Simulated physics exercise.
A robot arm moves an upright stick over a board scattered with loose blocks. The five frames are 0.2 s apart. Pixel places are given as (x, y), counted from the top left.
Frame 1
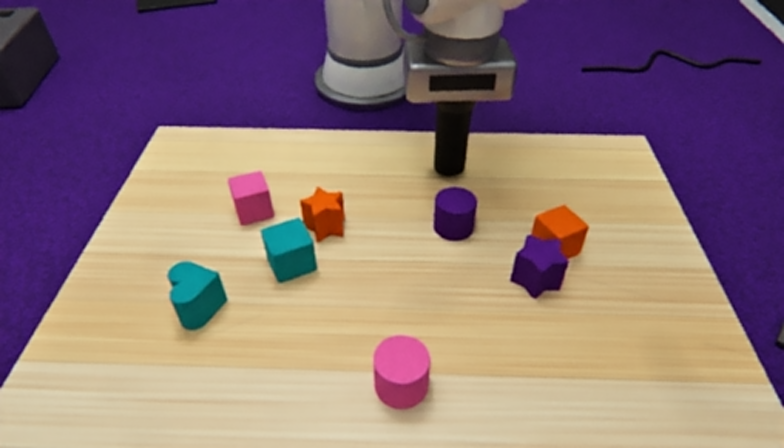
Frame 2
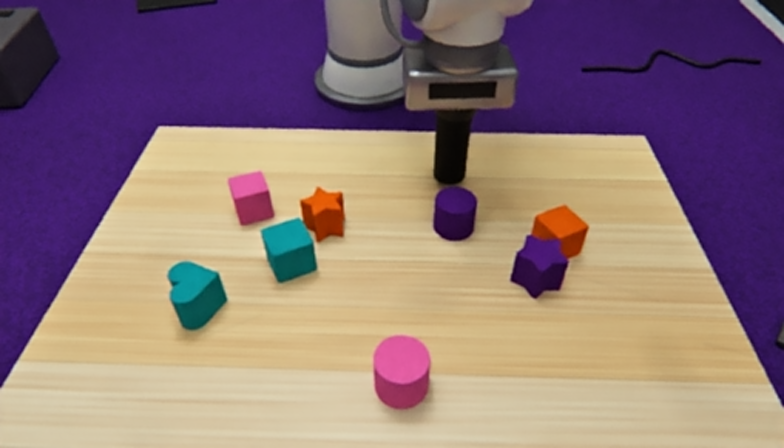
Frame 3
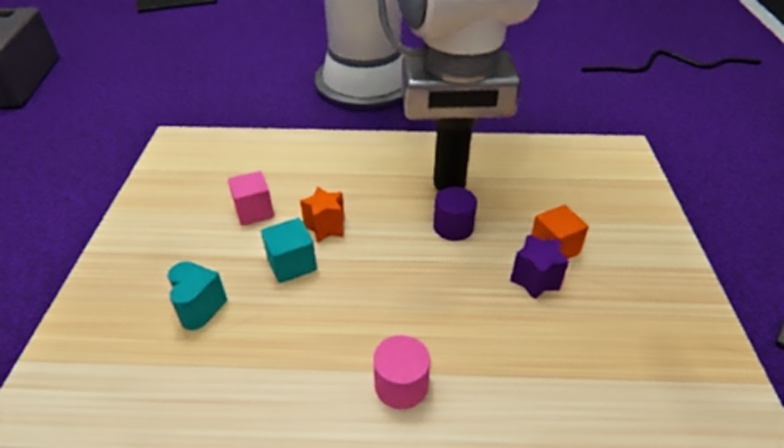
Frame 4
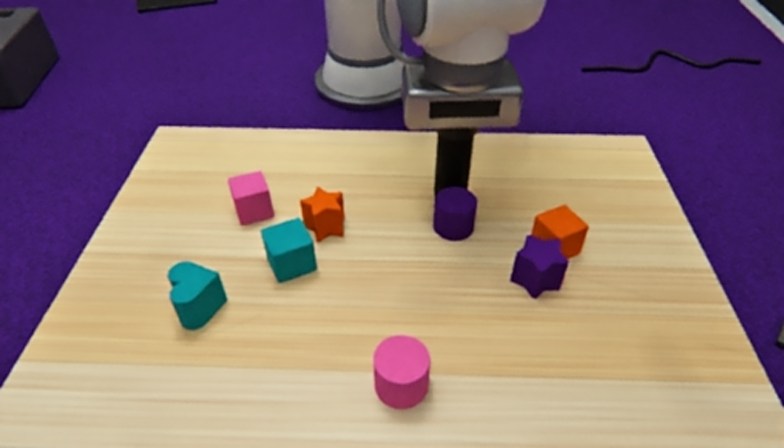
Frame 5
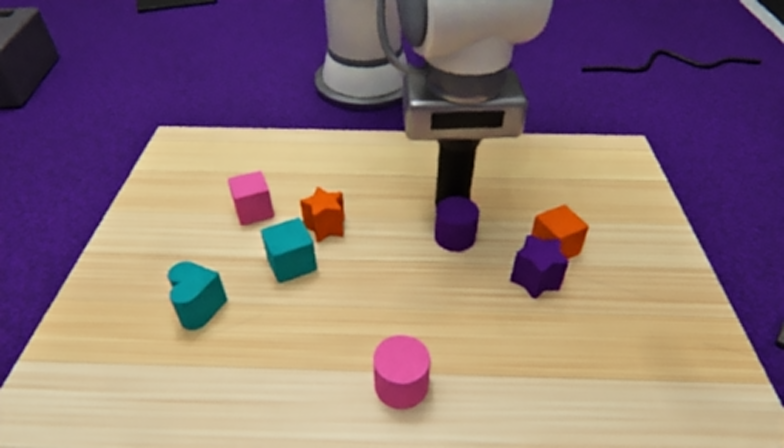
Robot arm lowering a black stick toward the viewer over a wooden board, nudging a purple cylinder slightly among scattered colourful blocks.
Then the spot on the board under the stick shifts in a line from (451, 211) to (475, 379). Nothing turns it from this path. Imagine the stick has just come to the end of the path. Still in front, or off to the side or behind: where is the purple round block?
It is driven along in front.
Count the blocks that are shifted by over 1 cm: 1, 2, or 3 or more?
A single block is moved.
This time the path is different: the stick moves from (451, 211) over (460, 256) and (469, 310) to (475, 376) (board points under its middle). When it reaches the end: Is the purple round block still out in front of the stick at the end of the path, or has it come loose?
I think the stick keeps pushing the purple round block along right to the end.
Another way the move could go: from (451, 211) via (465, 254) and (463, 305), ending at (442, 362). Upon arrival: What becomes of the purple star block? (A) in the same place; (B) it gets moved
The answer is A.
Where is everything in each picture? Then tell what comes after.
The first picture shows stick tip (449, 167); block tops, pink round block (402, 358); purple round block (456, 199).
The second picture shows stick (449, 175); blocks unchanged.
The third picture shows stick (449, 183); blocks unchanged.
The fourth picture shows stick (450, 193); blocks unchanged.
The fifth picture shows stick (452, 204); pink round block (402, 358); purple round block (458, 210).
The first path, step by step. One third of the way, stick (459, 250); purple round block (466, 261).
Two thirds of the way, stick (466, 305); purple round block (475, 323).
At the end, stick (476, 372); pink round block in place; purple round block (486, 400).
